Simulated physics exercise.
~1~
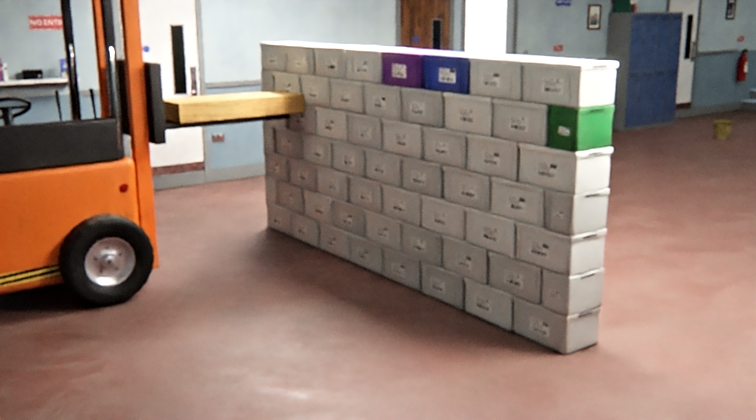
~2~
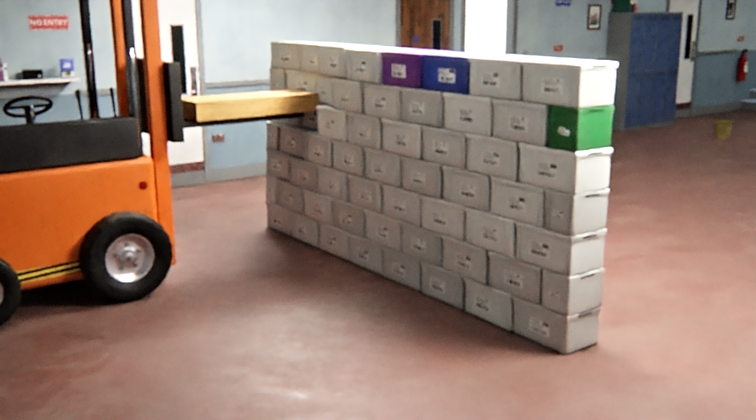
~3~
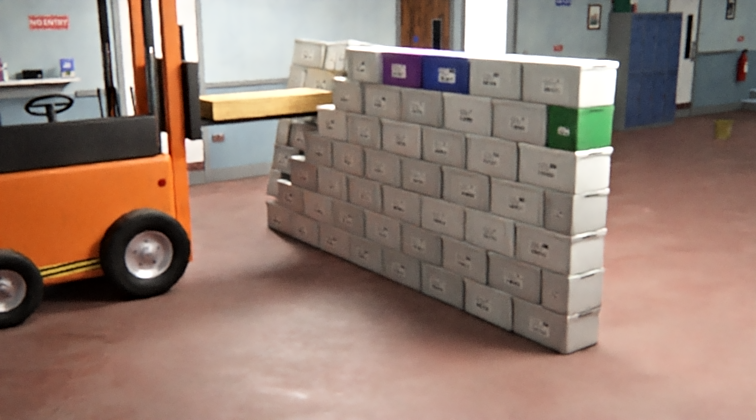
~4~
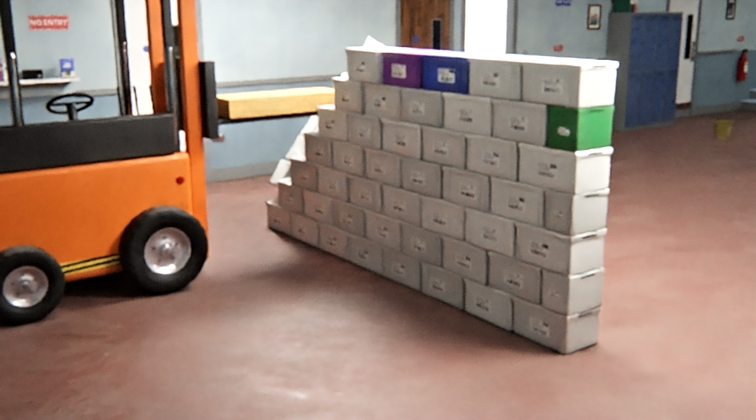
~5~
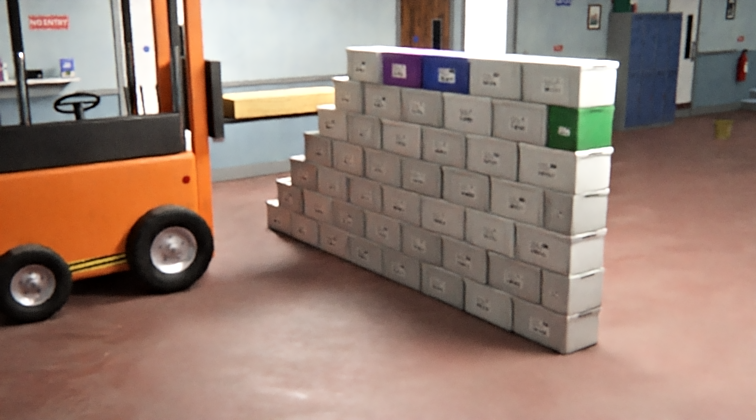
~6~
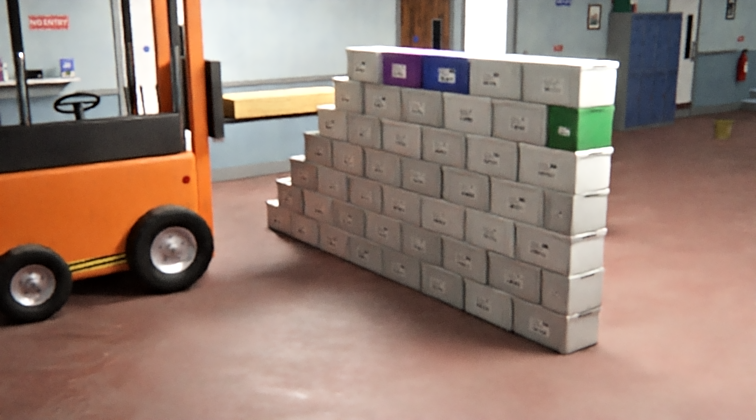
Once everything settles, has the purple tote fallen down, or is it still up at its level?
The purple tote is still up, sitting in the top row beside the blue one.
